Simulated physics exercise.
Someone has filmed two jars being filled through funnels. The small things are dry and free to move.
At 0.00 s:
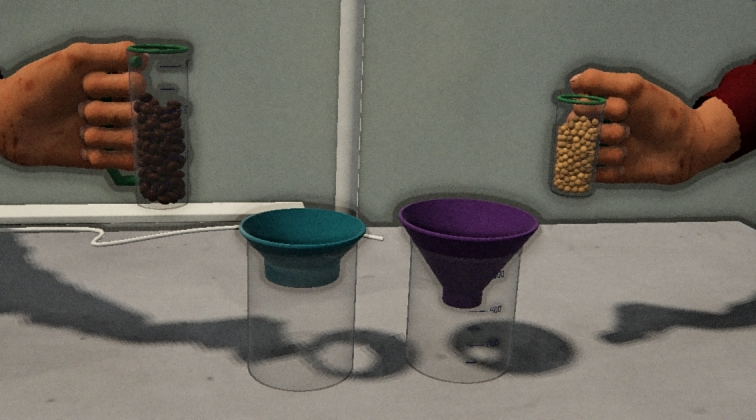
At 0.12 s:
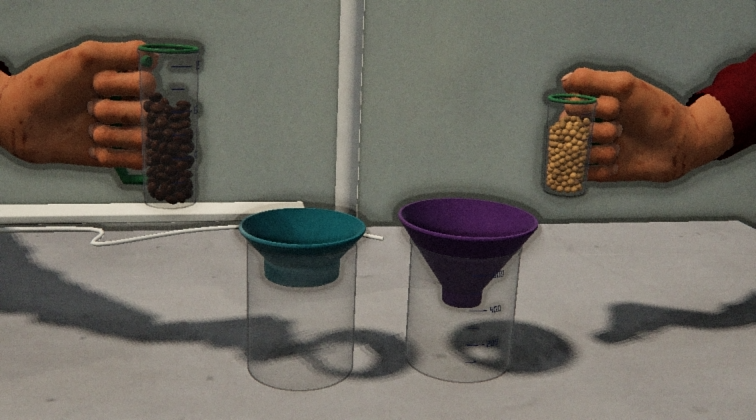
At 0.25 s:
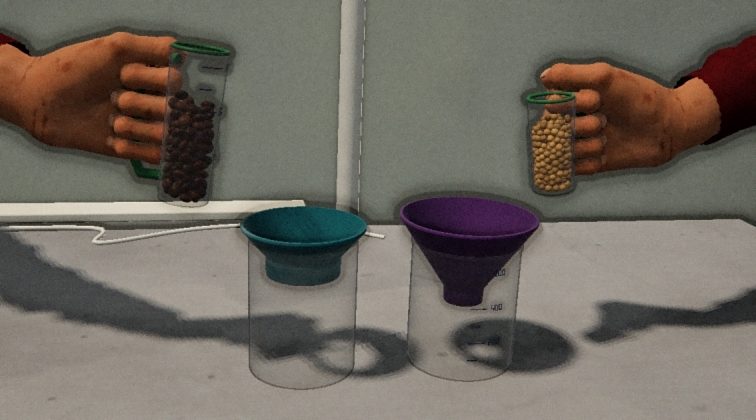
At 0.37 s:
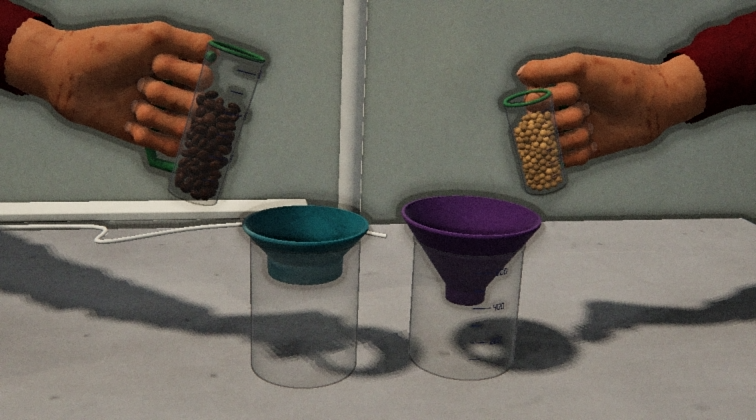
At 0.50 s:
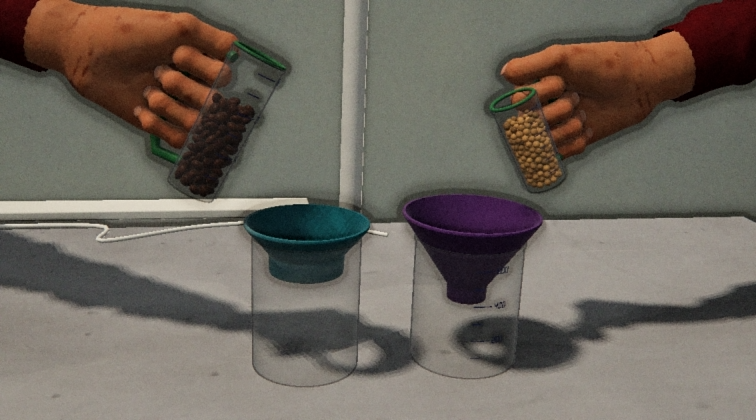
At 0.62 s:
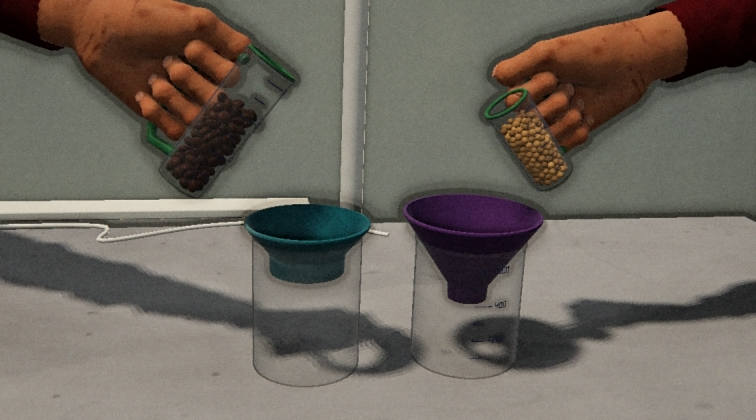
Two hands, the right one with a dark red sleeve, hold clear green-rimmed cups above a grey tabletop before a grey-green wall, seen from the front and slightly above. The left cup holds dark brown pieces and the right one pale tan beads, above teal and purple funnels in clear jars. Both cups start upright, move inward and tilt steadily toward each other, while the view shifts very slightly.
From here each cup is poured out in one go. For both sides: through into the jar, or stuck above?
On the left it lets everything through, on the right it lets everything through.
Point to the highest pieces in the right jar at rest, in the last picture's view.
At about (494, 340).
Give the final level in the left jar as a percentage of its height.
Close to 15 per cent.
After 1.09 s, left, all still in the cup; right, all still in the cup.
After 1.49 s, left, all still in the cup; right, most still in the cup, a small part in or over the funnel, a stray few down in the jar.
After 1.84 s, left, about half still in the cup, about a quarter in or over the funnel, about a quarter down in the jar; right, a stray few still in the cup, about a third in or over the funnel, about two thirds down in the jar.
At rest (2.6 s), left, all down in the jar; right, all down in the jar.
